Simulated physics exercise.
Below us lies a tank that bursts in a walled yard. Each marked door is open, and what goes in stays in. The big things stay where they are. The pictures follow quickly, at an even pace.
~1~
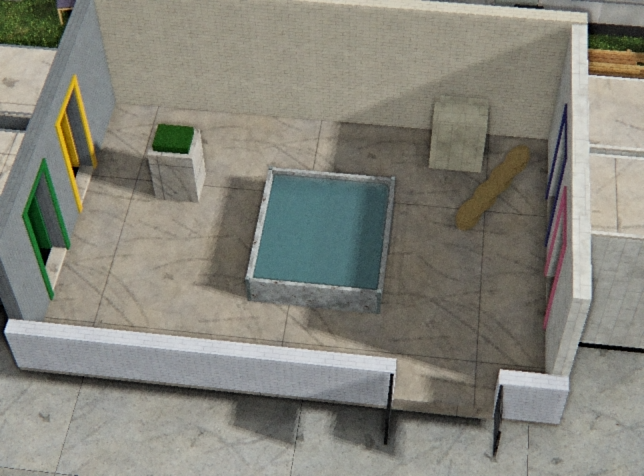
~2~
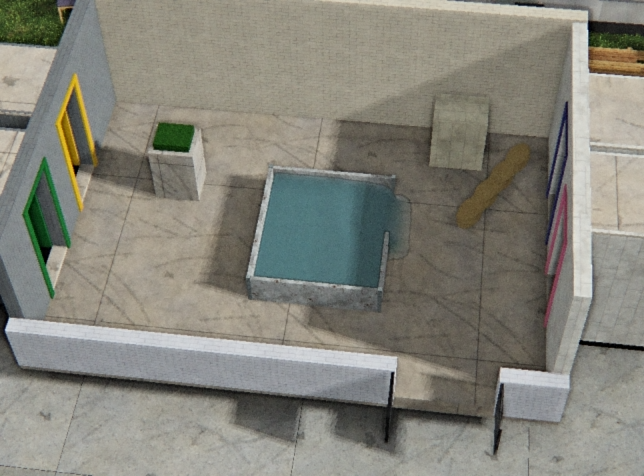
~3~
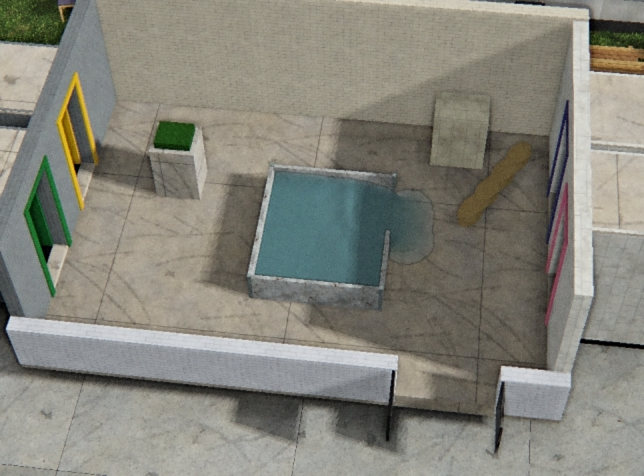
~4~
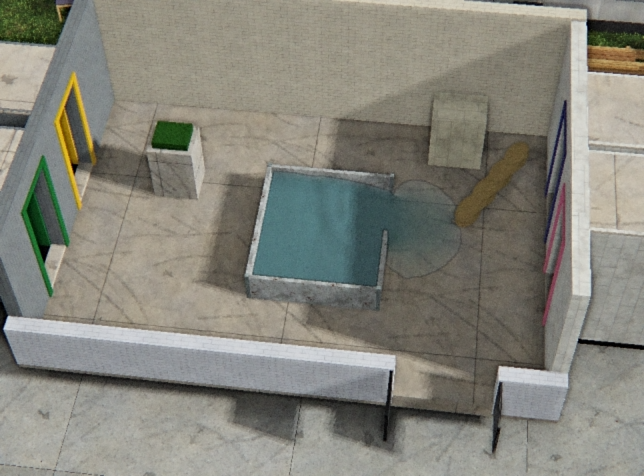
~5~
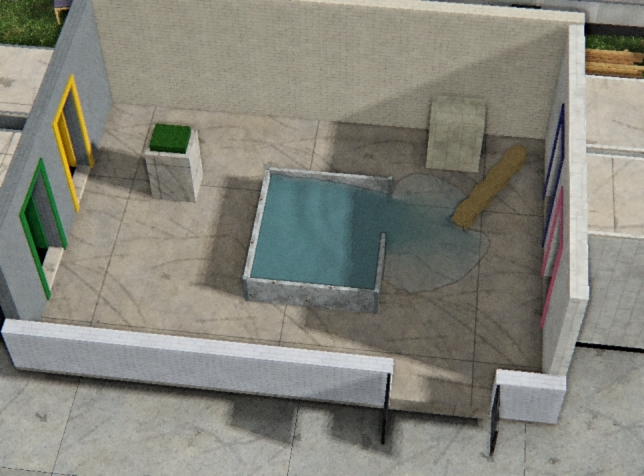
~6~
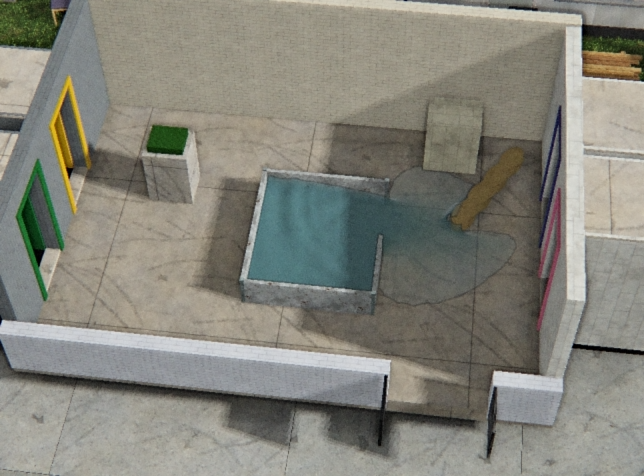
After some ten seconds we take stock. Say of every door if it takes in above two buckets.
The yellow door stays under that; the blue door stays under that; the green door stays under that; the pink door takes more than that.
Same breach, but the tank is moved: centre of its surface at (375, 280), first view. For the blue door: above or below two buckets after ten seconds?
One by one: Blue door lets more in.
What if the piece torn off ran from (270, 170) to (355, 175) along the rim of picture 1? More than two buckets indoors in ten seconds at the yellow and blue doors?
In short: The yellow door is over; the blue door takes less.
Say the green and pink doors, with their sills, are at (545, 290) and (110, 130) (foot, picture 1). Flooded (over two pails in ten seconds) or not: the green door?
Then: The green door takes more.
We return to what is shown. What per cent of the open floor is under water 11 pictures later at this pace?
Close to 20 %.
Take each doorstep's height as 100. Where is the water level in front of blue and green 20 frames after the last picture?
Near 50 and 0 in a hundred.
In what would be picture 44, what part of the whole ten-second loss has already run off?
Roughly 60 per cent.
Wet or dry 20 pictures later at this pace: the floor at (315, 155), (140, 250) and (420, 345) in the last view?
One after the other: Flooded, no water, free of water.
A moment on, water covers 15 % of the floor; the yellow door not reached, the blue door wet at the sill, nothing in, the green door not reached, the pink door under two buckets in.
Next, water covers 20 % of the floor; the yellow door not reached, the blue door wet at the sill, nothing in, the green door not reached, the pink door over two buckets in.
Then, water covers 35 % of the floor; the yellow door not reached, the blue door wet at the sill, nothing in, the green door not reached, the pink door far over two buckets in.
Later, water covers 60 % of the floor; the yellow door not reached, the blue door wet at the sill, nothing in, the green door not reached, the pink door far over two buckets in.
In the end, water covers 90 % of the floor; the yellow door wet at the sill, nothing in, the blue door wet at the sill, nothing in, the green door wet at the sill, nothing in, the pink door far over two buckets in.
